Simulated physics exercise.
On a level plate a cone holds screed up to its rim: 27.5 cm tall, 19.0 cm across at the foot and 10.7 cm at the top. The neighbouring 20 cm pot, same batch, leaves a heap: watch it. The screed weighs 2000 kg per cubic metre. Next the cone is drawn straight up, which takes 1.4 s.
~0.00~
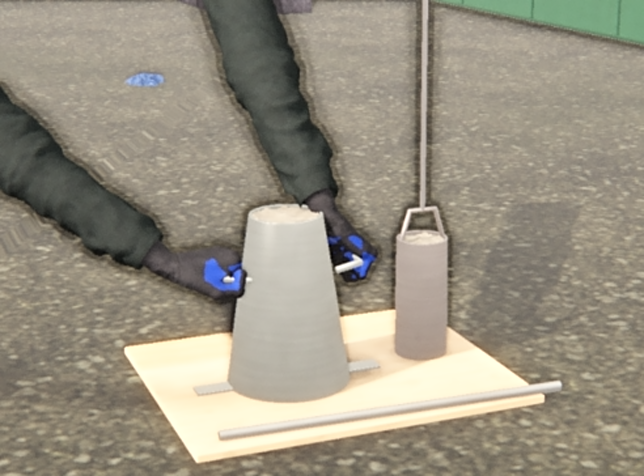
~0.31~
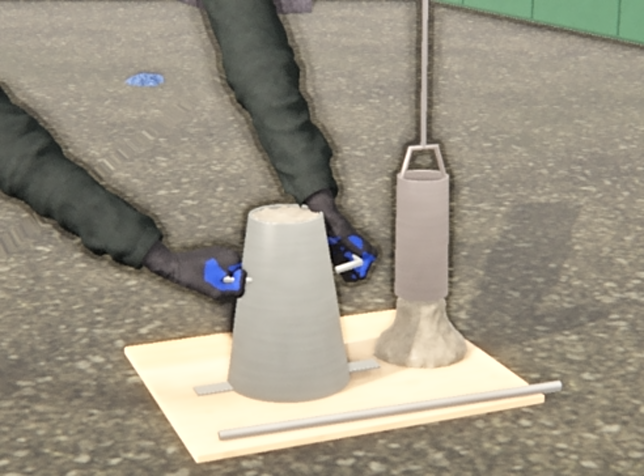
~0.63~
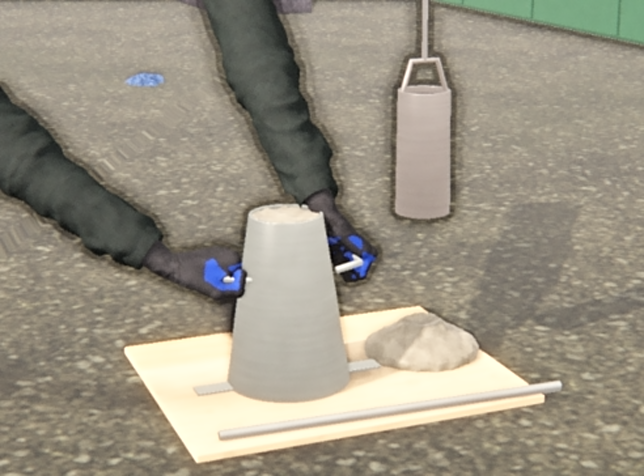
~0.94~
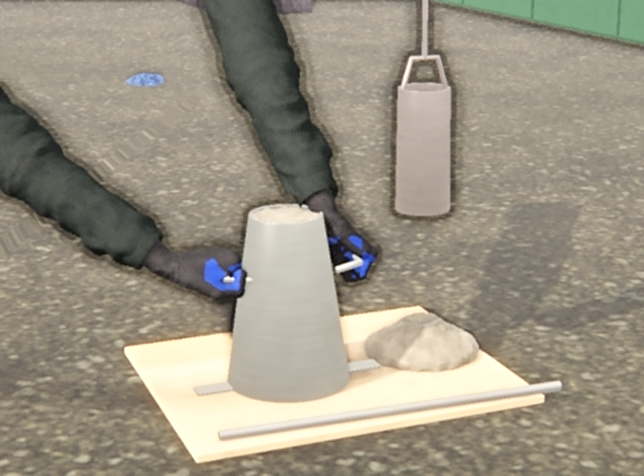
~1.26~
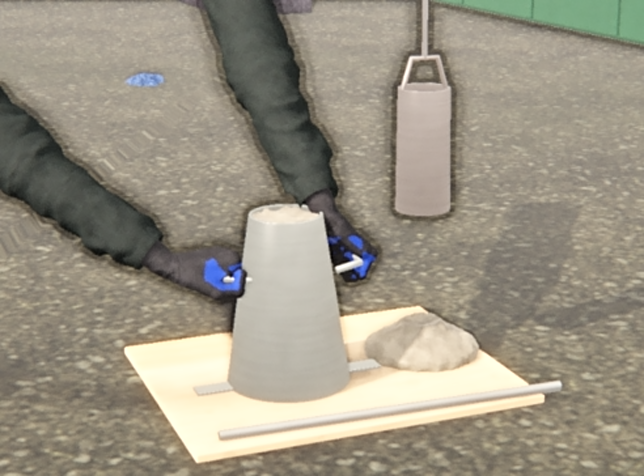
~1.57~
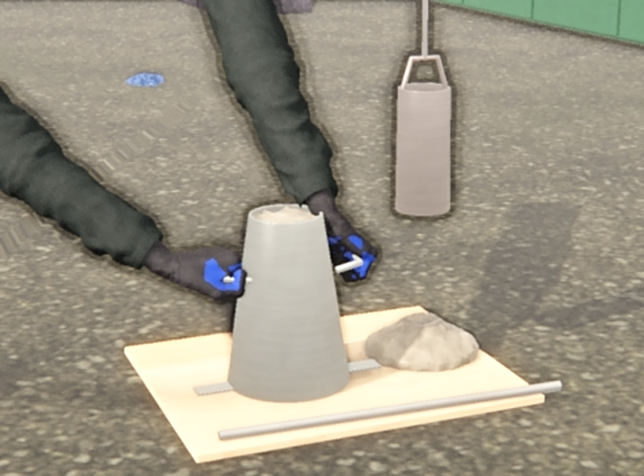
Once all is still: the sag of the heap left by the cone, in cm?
About 21 centimetres.
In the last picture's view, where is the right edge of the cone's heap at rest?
Near (405, 380).
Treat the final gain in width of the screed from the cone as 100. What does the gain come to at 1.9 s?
About 40 %.
After 1.9 s, the cone is up 5.7 cm; the screed has come down 9.8 cm to 18 cm and is 27 cm wide.
After 2.3 s, the cone is up 18 cm; the screed has come down 21 cm to 6.8 cm and is 37 cm wide.
After 2.6 s, the cone is up 27 cm; the screed has come down 21 cm to 6.8 cm and is 37 cm wide.
After 3.0 s, the cone is clear; the screed has come down 21 cm to 6.8 cm and is 37 cm wide.
After 3.6 s, at rest, the cone is clear; the screed has come down 21 cm to 6.8 cm and is 37 cm wide.
